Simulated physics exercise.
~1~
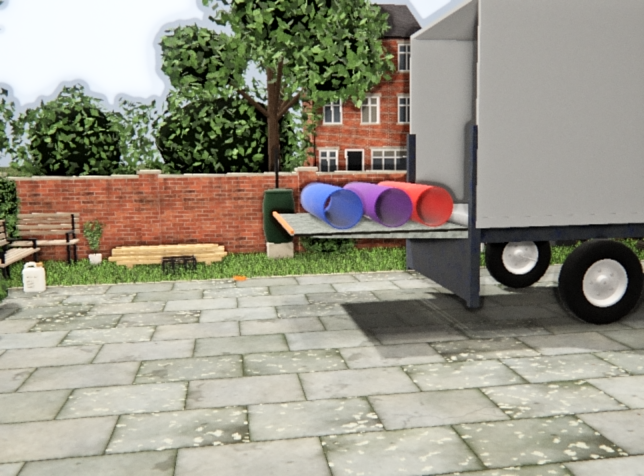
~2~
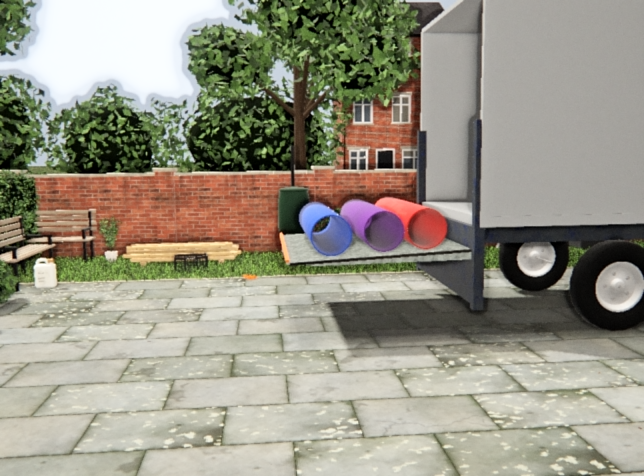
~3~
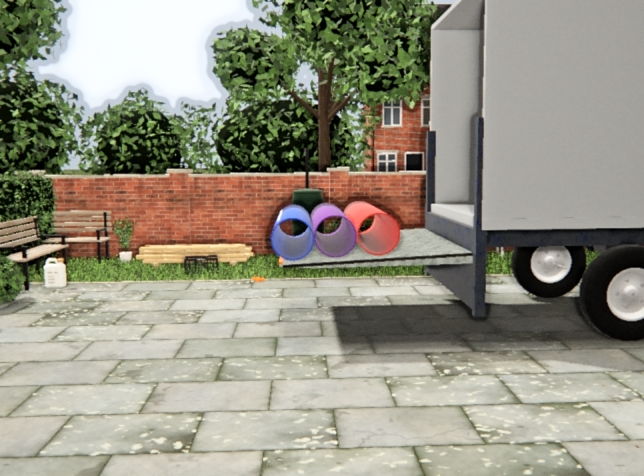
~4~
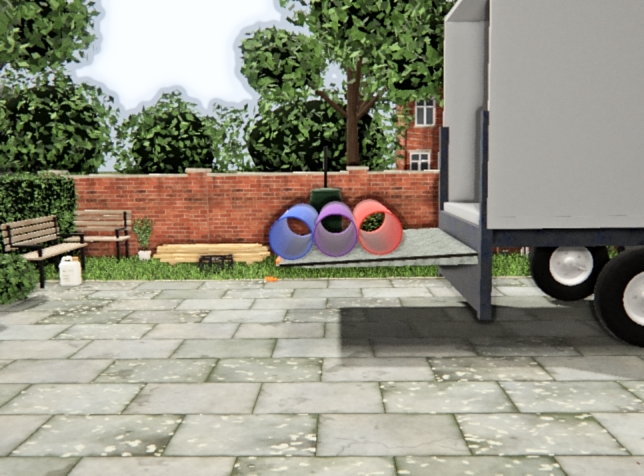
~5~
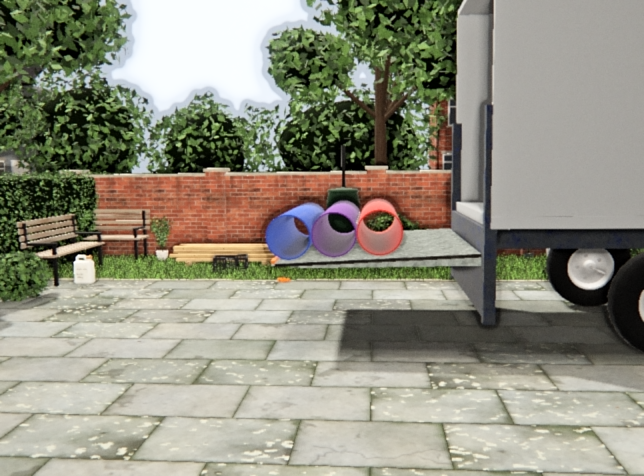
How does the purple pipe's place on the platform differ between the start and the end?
At the start the purple pipe lies around the middle of the raised platform, closer to the lorry. By the end it rests further left, nearer the platform's lowered outer edge, still between the blue and red pipes.
